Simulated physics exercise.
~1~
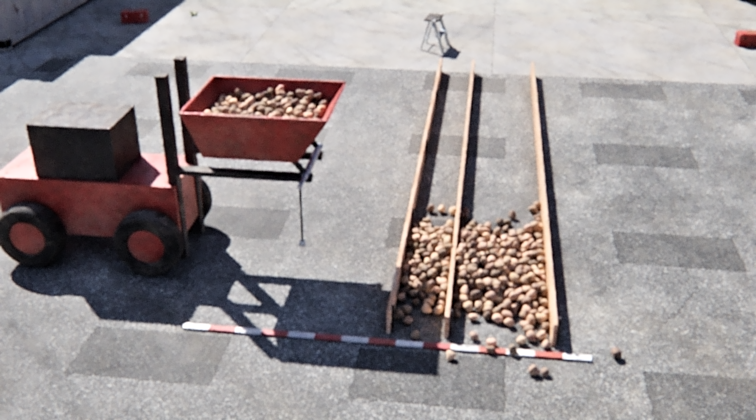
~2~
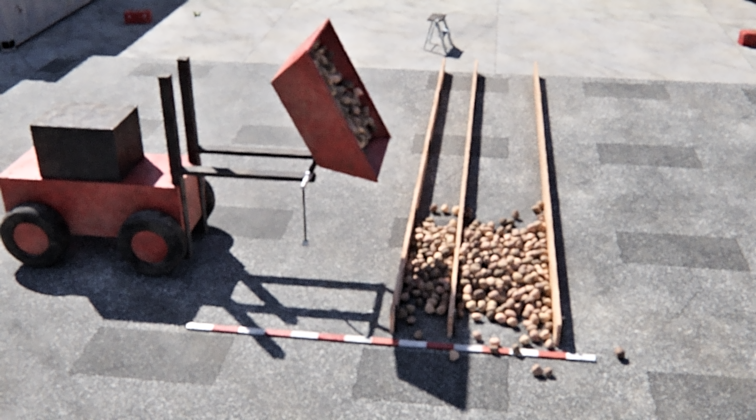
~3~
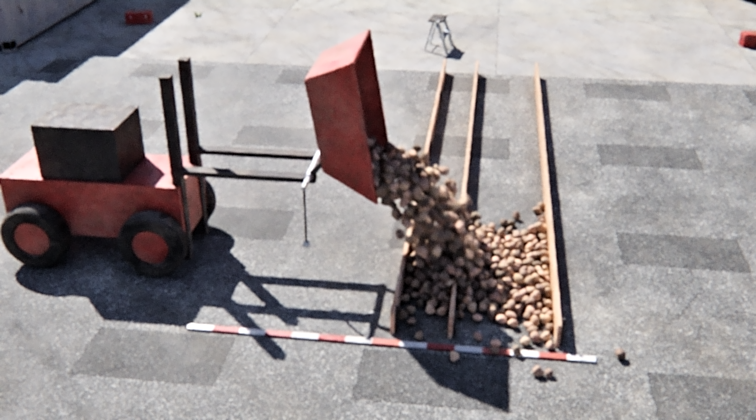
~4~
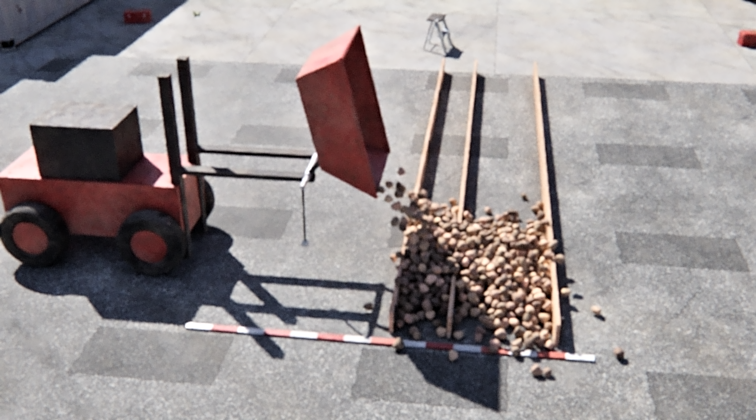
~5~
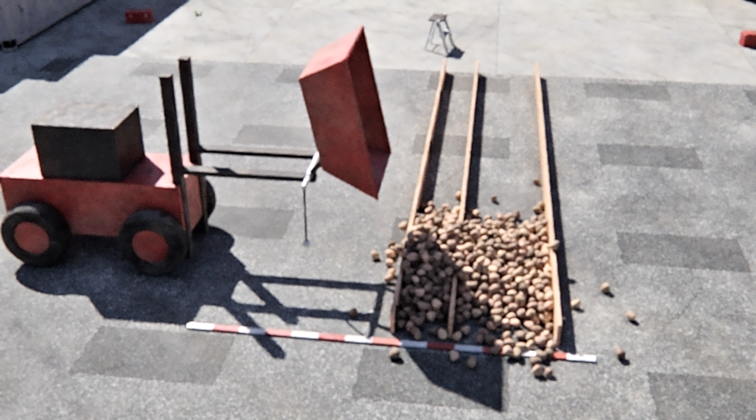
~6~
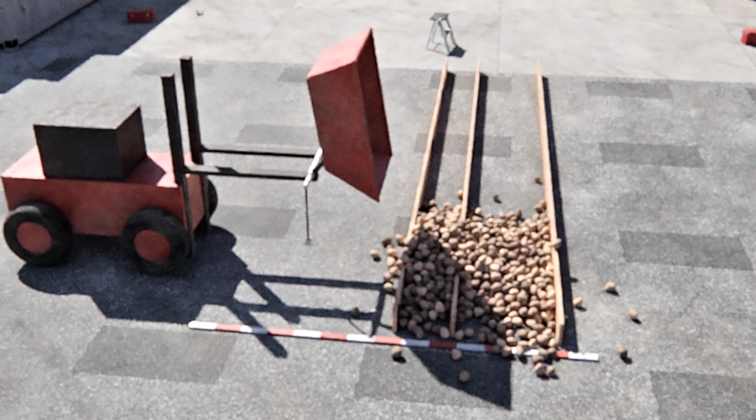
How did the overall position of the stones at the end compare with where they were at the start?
At the start the stones were split between the raised red skip and the pile among the boards. By the end they were all on the ground, mostly between the boards, so as a whole they sat farther right and lower.
